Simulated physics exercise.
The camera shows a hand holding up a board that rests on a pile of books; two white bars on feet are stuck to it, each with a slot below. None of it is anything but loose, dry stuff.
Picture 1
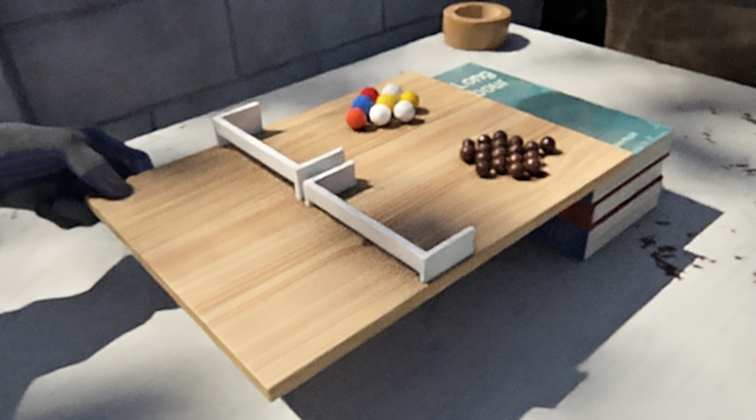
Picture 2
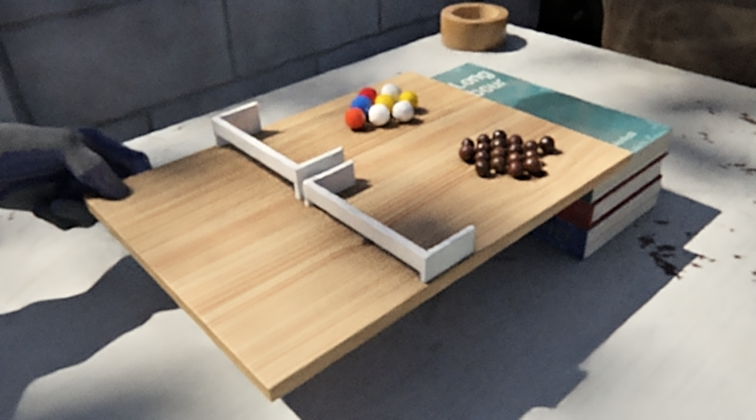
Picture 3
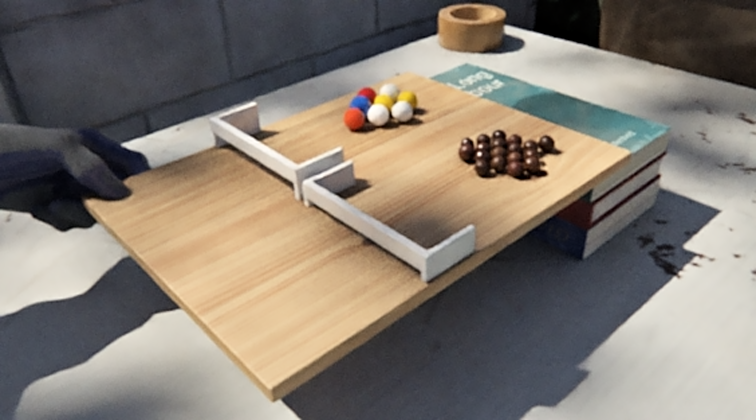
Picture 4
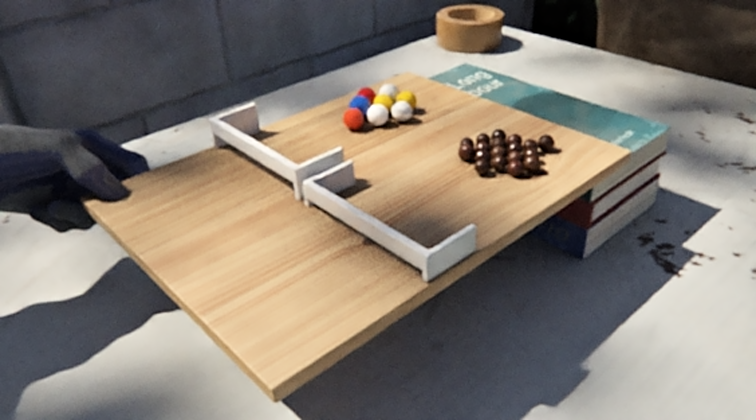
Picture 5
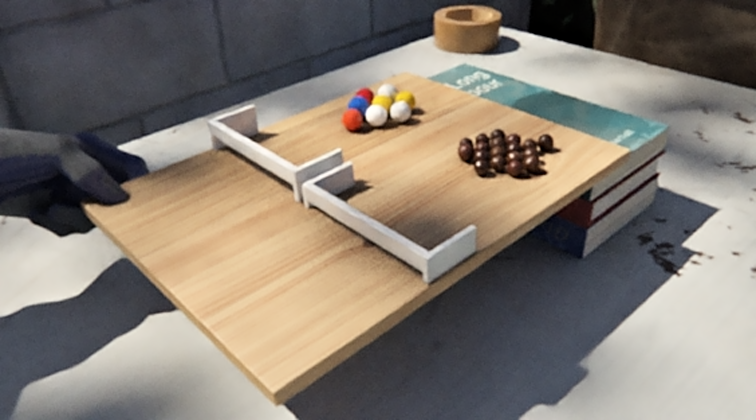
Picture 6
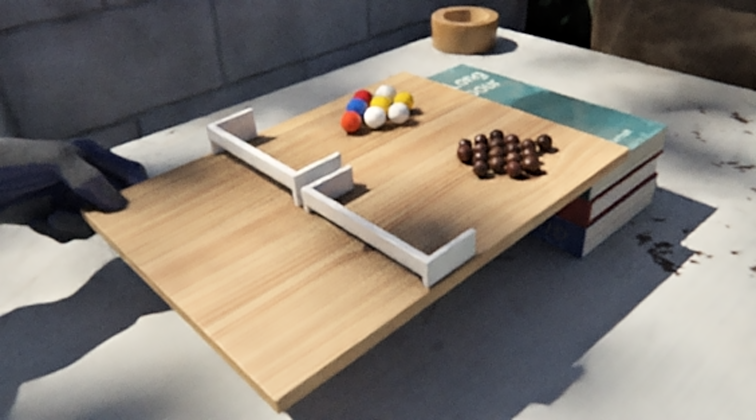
On a pale, sunlit tabletop before a grey block wall, seen from above at an angle, a wooden board rests on stacked books at the right. A dark-gloved hand holds its left edge, two white barriers cross its middle, and red, blue, yellow and white balls sit in a cluster behind a dark brown one. The balls stay still while the hand lowers the board's held end very slightly.
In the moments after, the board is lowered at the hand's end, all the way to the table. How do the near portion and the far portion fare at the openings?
As it turns out, the near portion is kept back and the far portion is kept back.
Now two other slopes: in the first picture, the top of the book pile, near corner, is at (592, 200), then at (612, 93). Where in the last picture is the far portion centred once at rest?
(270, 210) and (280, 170).
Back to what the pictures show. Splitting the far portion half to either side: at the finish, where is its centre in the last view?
About (272, 204).
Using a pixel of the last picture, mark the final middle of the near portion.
Centre at rest, last picture: Close to (393, 277).
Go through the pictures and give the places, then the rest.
In the first picture, held end of the board at (275, 377), level; book pile at (521, 121), about a quarter as high as the board is long; near portion at (500, 155), a few chocolate balls; far portion at (387, 104), a few glass marbles; near gate at (362, 223), its slot lower than a piece; far gate at (255, 148), its slot lower than a piece.
In the second picture, held end of the board at (276, 376), level; far portion at (385, 104).
In the third picture, held end of the board at (277, 377), level; near portion at (499, 155).
In the fourth picture, held end of the board at (278, 377), level; far portion at (384, 105).
In the fifth picture, held end of the board at (280, 380), level; near portion at (498, 154).
In the sixth picture, held end of the board at (282, 388), down by 2°; book pile at (515, 120); near portion at (497, 155), not moving; far portion at (381, 106), not moving; near gate at (362, 229); far gate at (251, 155).
Then, 0.29 s after the last picture, board sloping at 9°; near portion on its way down; far portion on its way down.
Then, 0.60 s after the last picture, board sloping at 15°; near portion has reached its gate; far portion has reached its gate.
Then, 0.97 s after the last picture, board resting at 15°; near portion has reached its gate; far portion has reached its gate.
At rest, board resting at 15°; near portion gathered behind its gate; far portion gathered behind its gate.
